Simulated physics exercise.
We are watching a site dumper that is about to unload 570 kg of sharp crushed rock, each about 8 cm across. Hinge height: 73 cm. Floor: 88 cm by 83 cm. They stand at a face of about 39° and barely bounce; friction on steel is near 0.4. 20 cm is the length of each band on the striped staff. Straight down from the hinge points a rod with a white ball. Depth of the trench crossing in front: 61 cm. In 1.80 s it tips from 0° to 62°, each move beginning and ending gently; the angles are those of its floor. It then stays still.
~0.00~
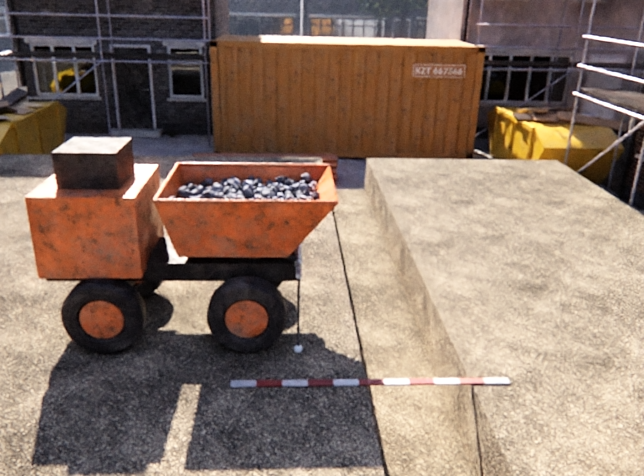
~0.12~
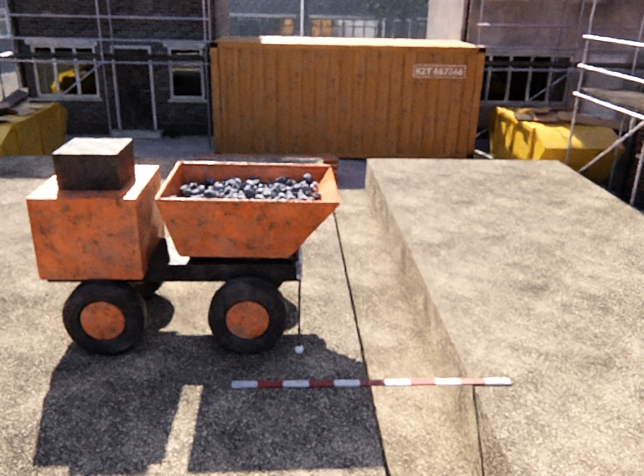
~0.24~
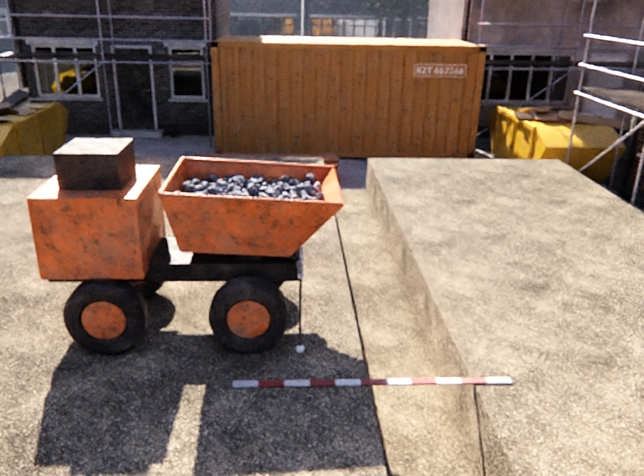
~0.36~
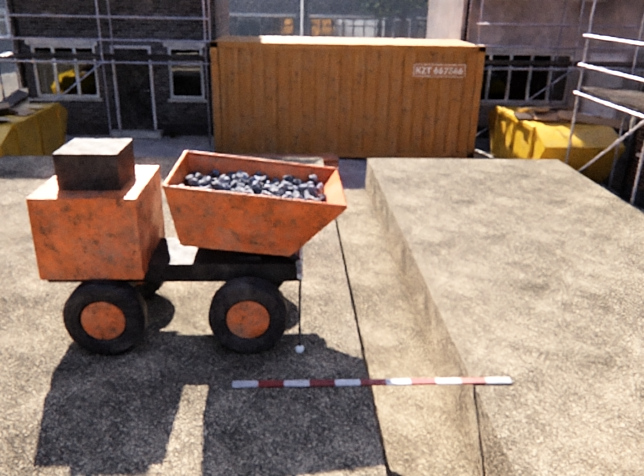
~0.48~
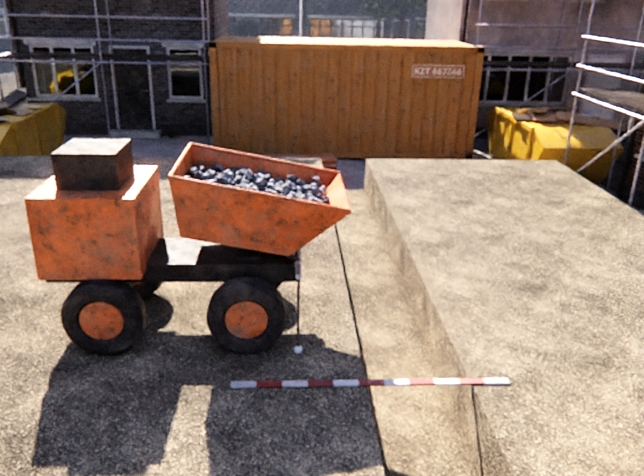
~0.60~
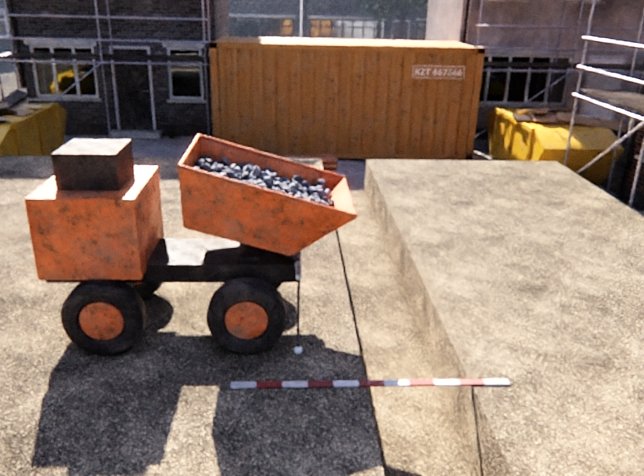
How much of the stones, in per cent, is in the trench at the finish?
Some 35 per cent.
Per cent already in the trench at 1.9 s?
By then, around 5 percent.
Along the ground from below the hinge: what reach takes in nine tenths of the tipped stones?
Close to 130 cm from the hinge.
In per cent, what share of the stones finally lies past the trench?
Share of load: Approx. 0 %.
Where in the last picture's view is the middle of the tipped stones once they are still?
In the last view, about (405, 374).
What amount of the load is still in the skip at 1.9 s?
About 95 per cent.
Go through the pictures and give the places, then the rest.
Lip at (338, 202), floor tilted 0°, highest stones at (275, 183), in the first picture.
Lip at (340, 204), floor tilted 1°, highest stones at (264, 185); the stones move at 0.1 m/s on average, in the second picture.
The skip is at 3°, its lip at (343, 205); the top of the load is at (233, 183); the stones move at 0.3 m/s on average, in the third picture.
Lip at (347, 207), floor tilted 6°, highest stones at (219, 179); the stones move at 0.4 m/s on average, in the fourth picture.
Lip at (351, 211), floor tilted 11°, highest stones at (216, 174); the stones move at 0.4 m/s on average, in the fifth picture.
Lip at (357, 217), floor tilted 16°, highest stones at (211, 166); the stones move at 0.5 m/s on average, in the sixth picture.
After 1.4 s the floor is at 52°; 100 % in the skip; the foremost stones are at (361, 231).
After 1.9 s the floor is at 62°; 97 % in the skip, 3 % in the trench; the foremost stones are at (403, 290).
After 2.2 s the floor is at 62°; 89 % in the skip, 11 % in the trench; the foremost stones are at (435, 352).
After 4.9 s the floor is at 62°; 63 % in the skip, 36 % in the trench; the foremost stones are at (443, 369).
